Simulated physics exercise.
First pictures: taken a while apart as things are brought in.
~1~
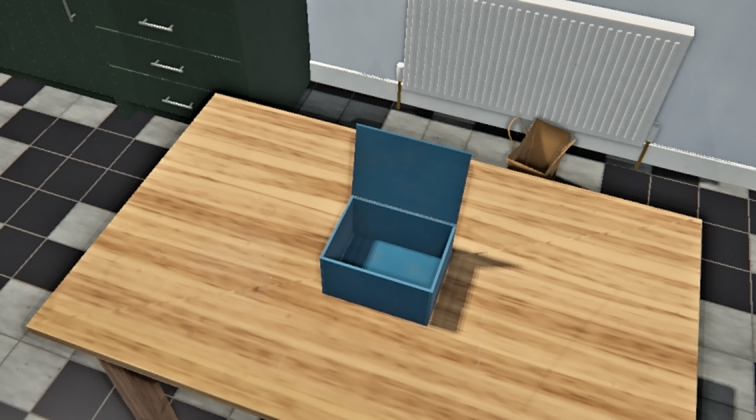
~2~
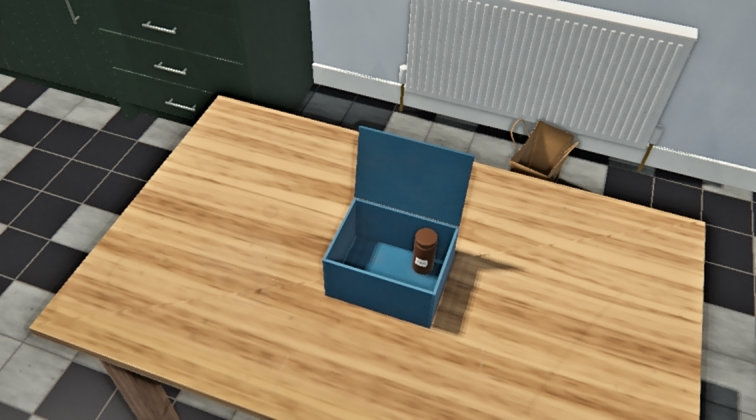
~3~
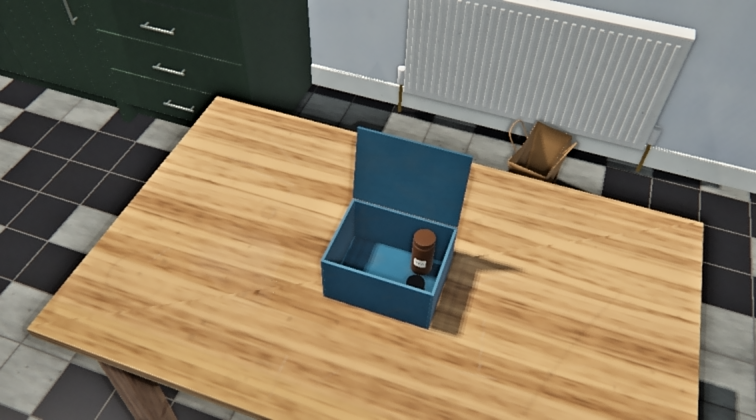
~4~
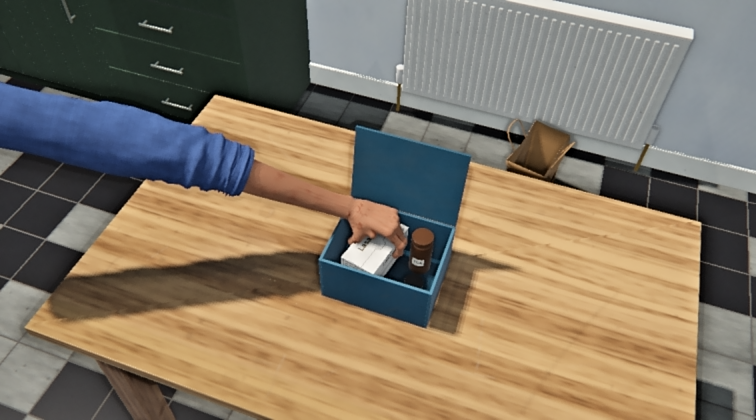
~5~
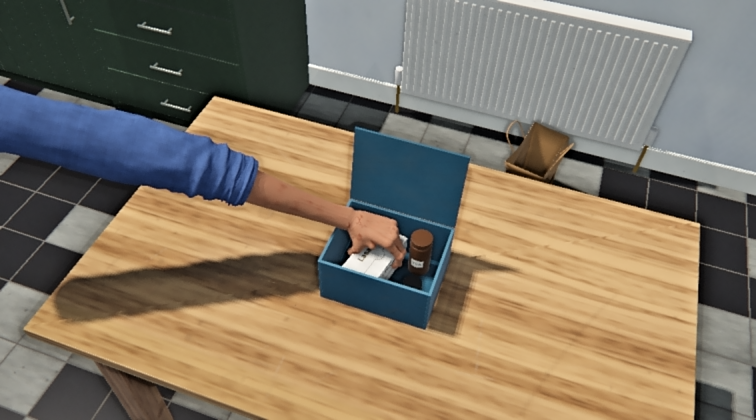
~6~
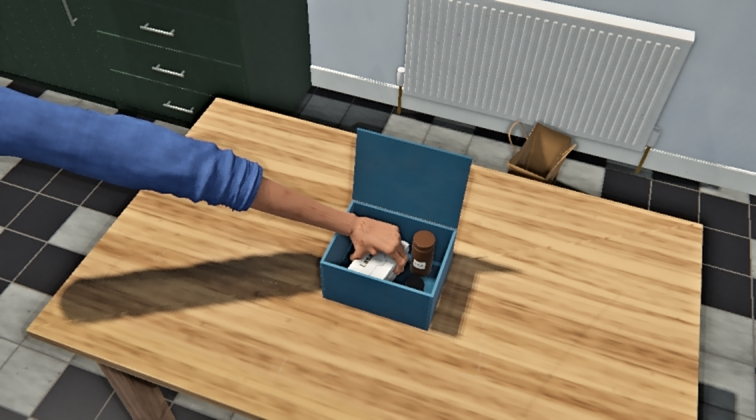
An arm in a blue sleeve reached in from the left and lowered a white carton into the open blue box on the wooden table, beside a brown shaker that had appeared inside earlier.
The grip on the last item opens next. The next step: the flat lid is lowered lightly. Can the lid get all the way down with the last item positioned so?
Yes, the lid gets all the way down.
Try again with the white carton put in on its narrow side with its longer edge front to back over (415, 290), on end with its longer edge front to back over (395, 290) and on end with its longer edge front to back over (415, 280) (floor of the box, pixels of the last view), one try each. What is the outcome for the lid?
On the first go it can't shut, on the second it comes down fully, and on the third it can't shut.
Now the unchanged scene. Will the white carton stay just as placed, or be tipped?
Observation: The white carton keeps the set orientation.
Then, 1.10 s past the last view, lid starting down.
Then, 1.60 s past the last view, lid 60° above the rim.
Then, 2.00 s past the last view, lid 33° above the rim.
Then, 2.30 s past the last view, lid 10° above the rim.
Finally, lid shut; all 3 still in place. Final places as the last picture's camera would see them, white carton near (377, 267).
